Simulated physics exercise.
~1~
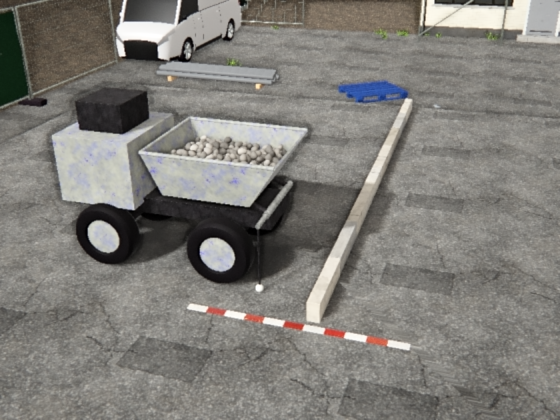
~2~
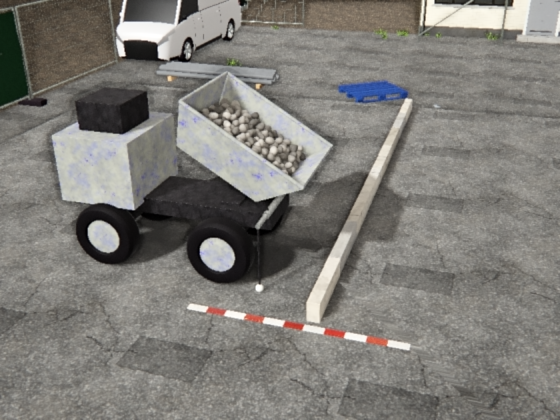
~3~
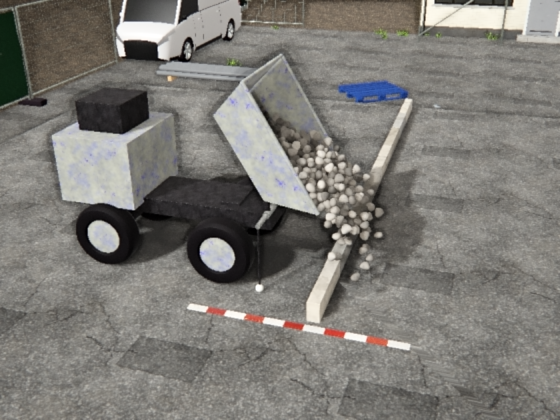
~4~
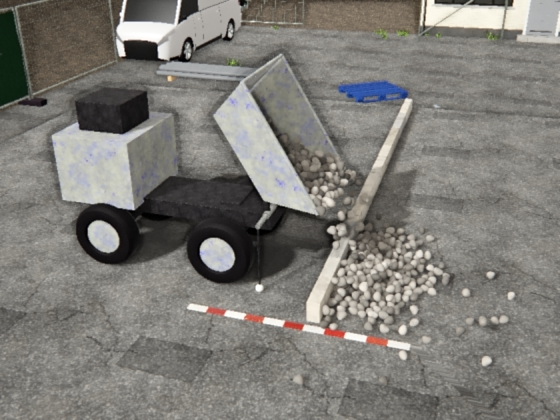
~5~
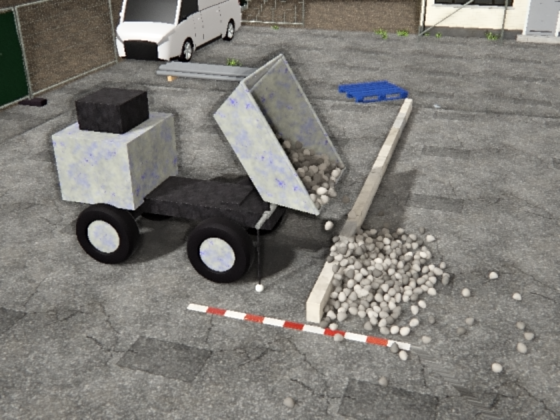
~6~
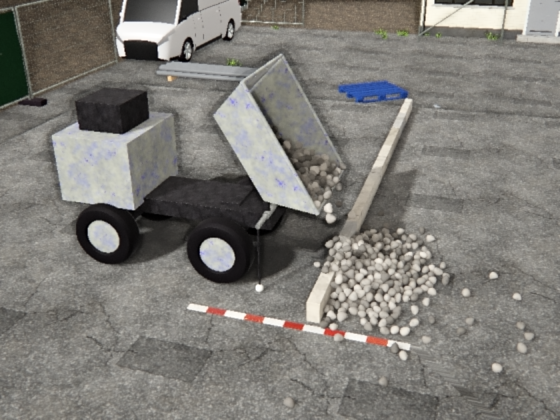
To begin with, a small dumper with a pale, mottled body full of rounded grey stones stands on cracked tarmac, facing away from a long pale kerb to its right. The skip tips up towards the kerb, and the stones slide down to its lower edge. As it tilts more steeply, they pour out in a thick stream, most tumbling over the kerb. They spread into a heap on the far side, a few rolling farther out. Finally the flow stops, with the skip still raised, some stones left inside and the kerb unmoved.
